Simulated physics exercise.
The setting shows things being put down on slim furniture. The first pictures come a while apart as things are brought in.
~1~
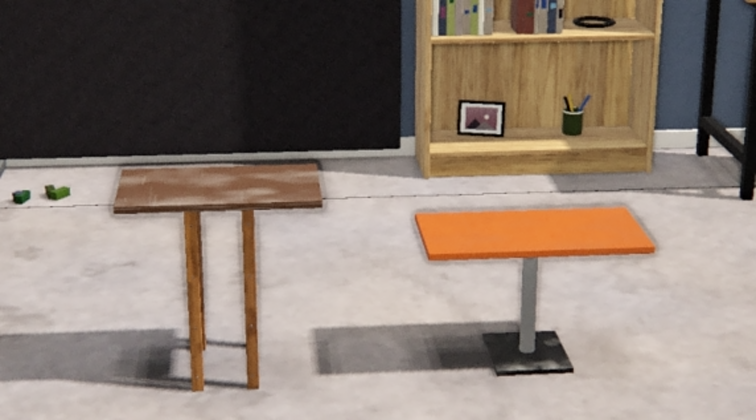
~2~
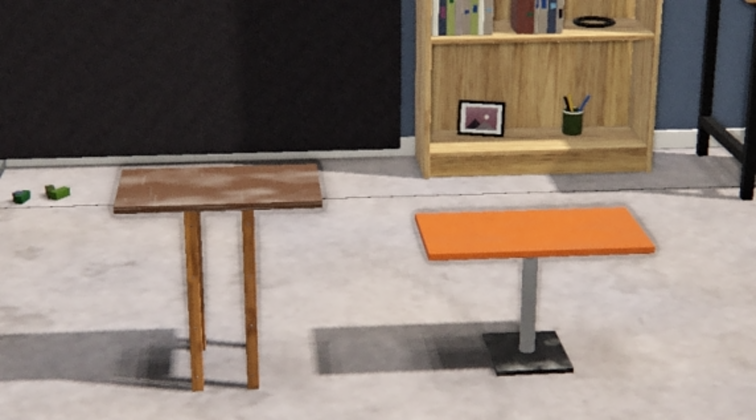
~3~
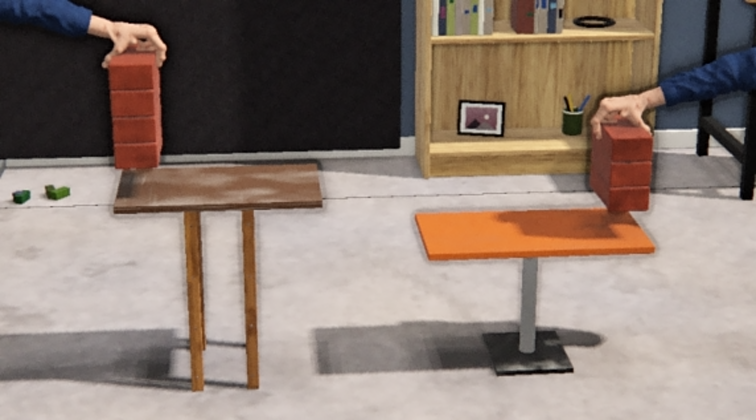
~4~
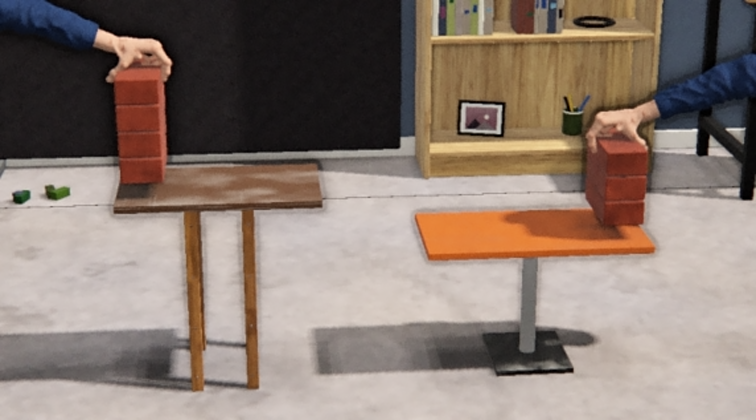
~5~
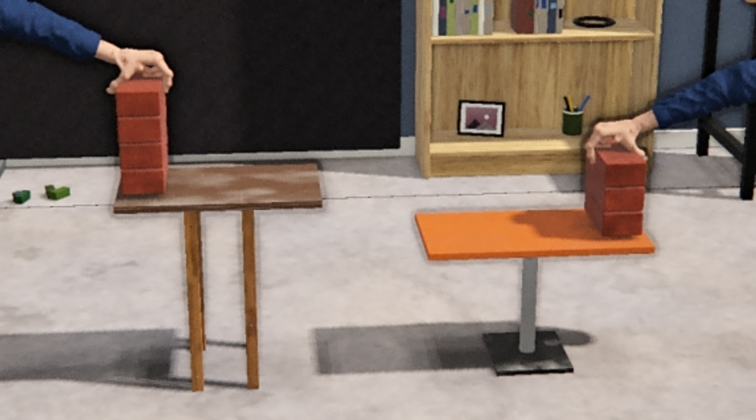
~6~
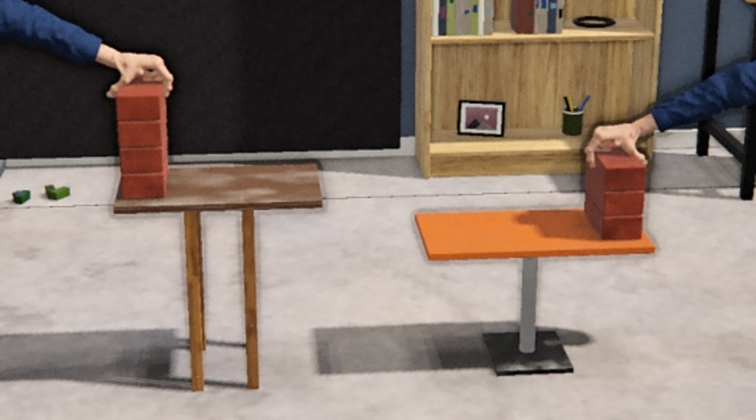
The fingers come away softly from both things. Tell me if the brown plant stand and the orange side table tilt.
My prediction: The brown plant stand topples; the orange side table topples.
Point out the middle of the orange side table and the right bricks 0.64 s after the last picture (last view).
The orange side table around (602, 229); the right bricks around (691, 230).
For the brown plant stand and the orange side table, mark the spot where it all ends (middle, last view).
About (30, 289) and (664, 262).
Then, 0.64 s after the last picture, brown plant stand tipped 30° from how it was near (118, 200); orange side table tipped 30° from how it was near (602, 229).
At rest, the brown plant stand overbalances, near (31, 288); the orange side table overbalances, near (664, 262).
